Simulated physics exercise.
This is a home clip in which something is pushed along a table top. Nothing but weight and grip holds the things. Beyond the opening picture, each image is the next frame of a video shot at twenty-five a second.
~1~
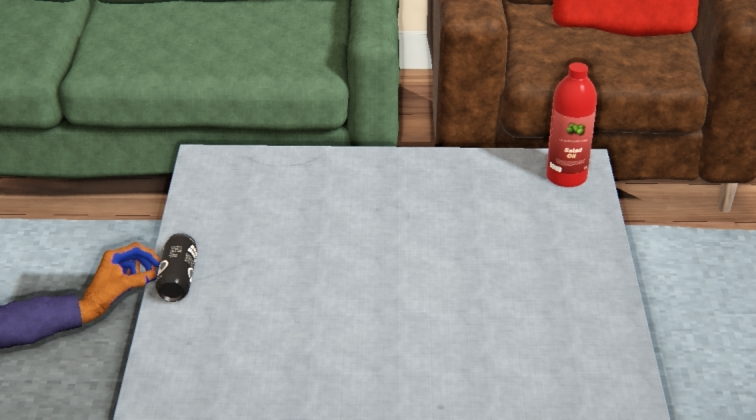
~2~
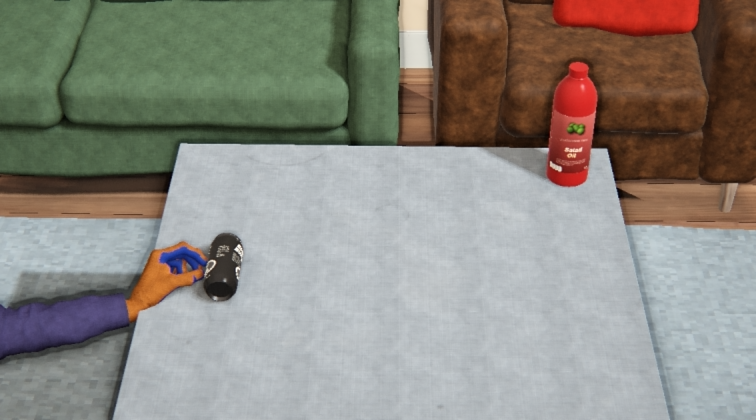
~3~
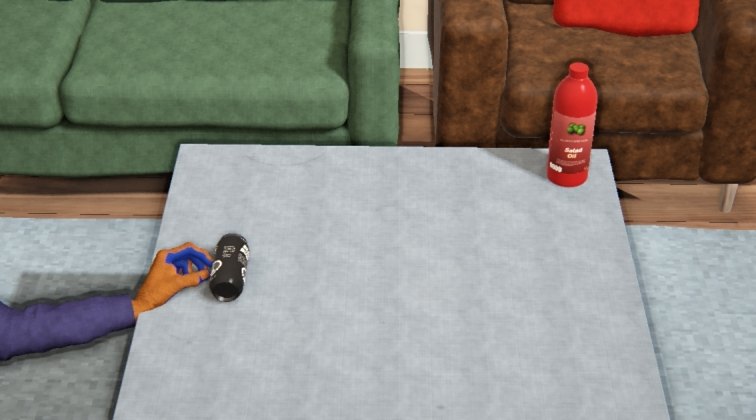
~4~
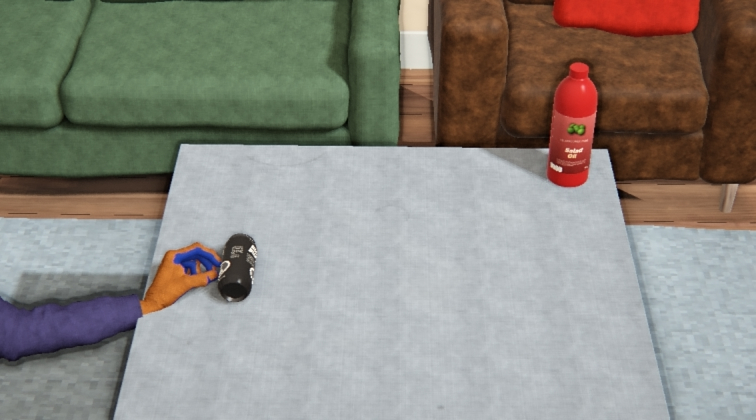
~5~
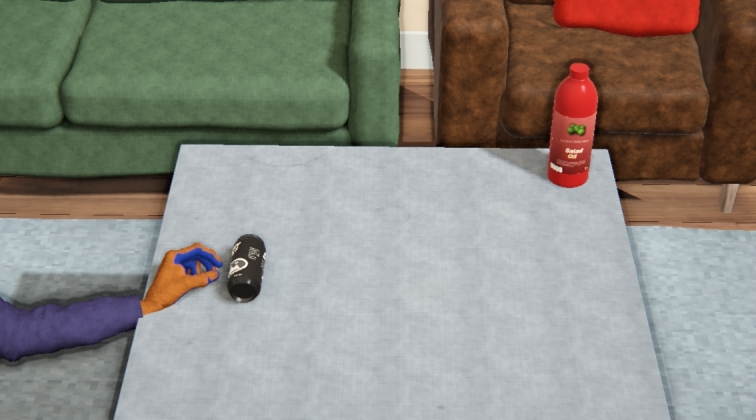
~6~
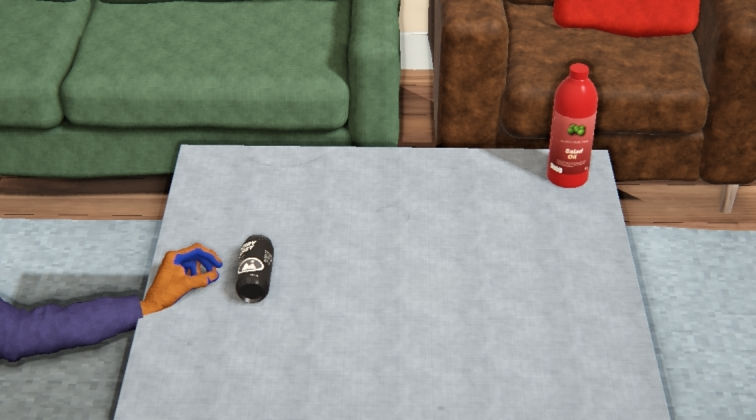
The clip shows a hand in a purple sleeve pushing a black can lying on a grey table to the right, then staying still as the can rolls slightly farther right, while a red bottle stands near the far edge.
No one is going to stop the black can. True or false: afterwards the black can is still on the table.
True.
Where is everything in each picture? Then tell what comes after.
Under the hand; black can (177, 268), in the first frame.
Under the hand; black can (224, 267), in the second frame.
Under the hand; black can (230, 268), in the third frame.
Black can (238, 268), in the fourth frame.
Black can (247, 268) shifted a little, in the fifth frame.
Black can (255, 269) shifted a little, in the sixth frame.
Then, 0.10 s on from there, black can shifted about its own width near (274, 269).
Then, 0.20 s on from there, black can shifted about its own width near (289, 269).
Then, 0.30 s on from there, black can shifted well along near (301, 269).
Then, 0.50 s on from there, black can shifted well along near (316, 270).
In the end, moved from the start, black can. At the end, from the last picture's camera, black can near (318, 270).
